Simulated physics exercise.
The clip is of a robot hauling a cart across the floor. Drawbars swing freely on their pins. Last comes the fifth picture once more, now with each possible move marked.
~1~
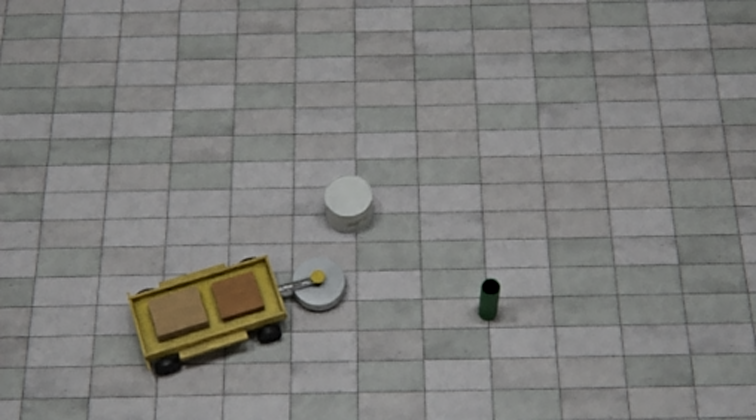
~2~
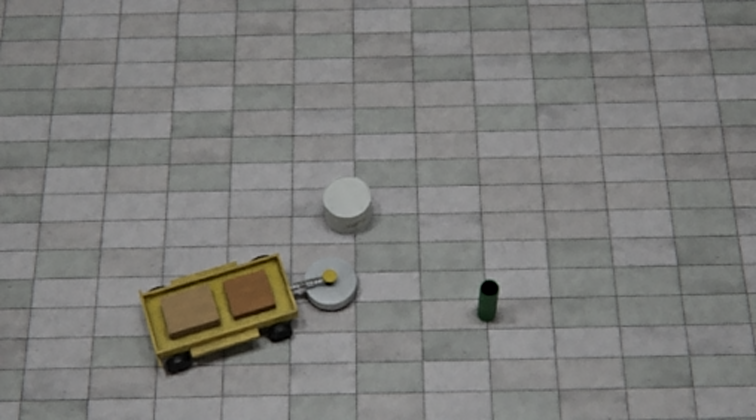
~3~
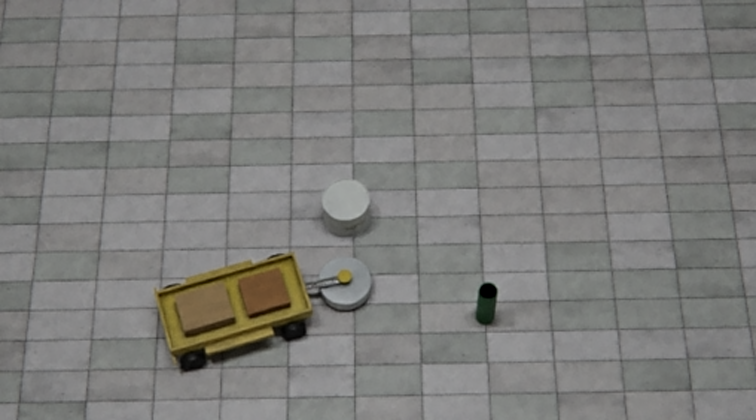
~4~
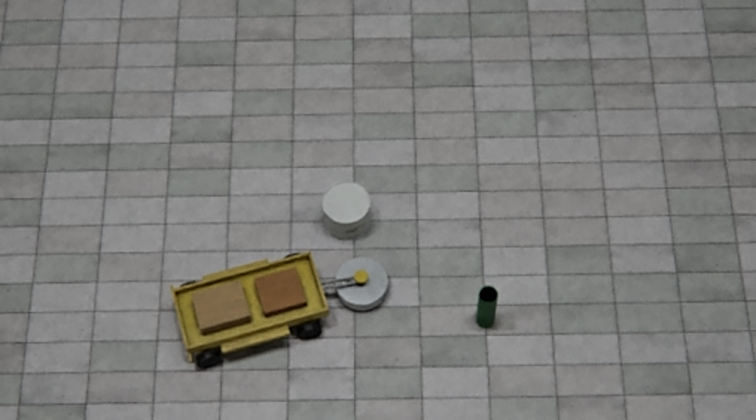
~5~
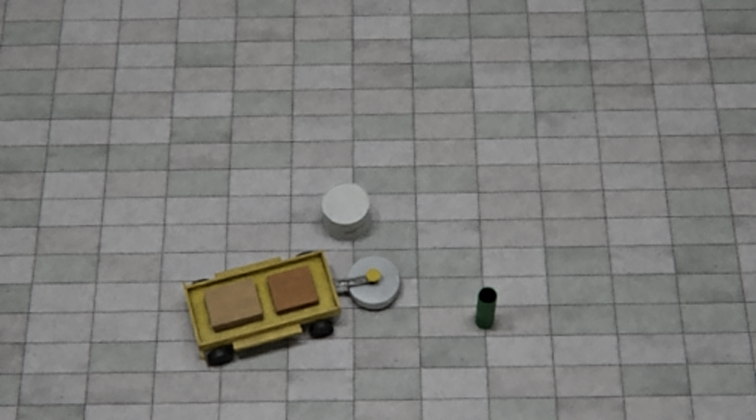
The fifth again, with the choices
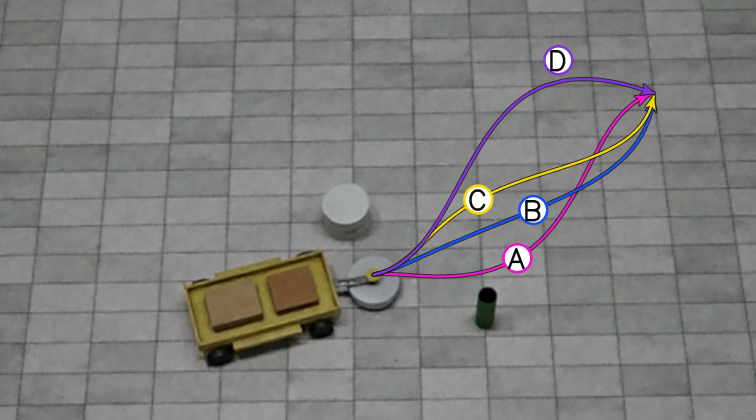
The video shows a round grey robot pulling a yellow cart carrying two brown blocks slowly to the right across a tiled floor, passing below a white tub, while a green post stands to the right.
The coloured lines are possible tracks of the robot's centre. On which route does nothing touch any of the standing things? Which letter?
Everything gets past on B.
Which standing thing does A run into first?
First the green post.
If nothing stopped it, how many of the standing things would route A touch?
In all, one.
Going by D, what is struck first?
The white tub.
On the marked copy, A from (373, 275) via (552, 228) to (649, 95); B from (373, 275) via (542, 206) to (654, 99); C from (373, 275) via (521, 181) to (654, 96); D from (373, 275) via (488, 134) to (654, 93).
With B. Early on, robot (494, 232), cart (392, 263).
Further on, robot (604, 179), cart (510, 217).
At the end, robot (652, 101), cart (592, 163); nothing has been touched.
As for the rest, A meets the green post; C meets the white tub; D meets the white tub.
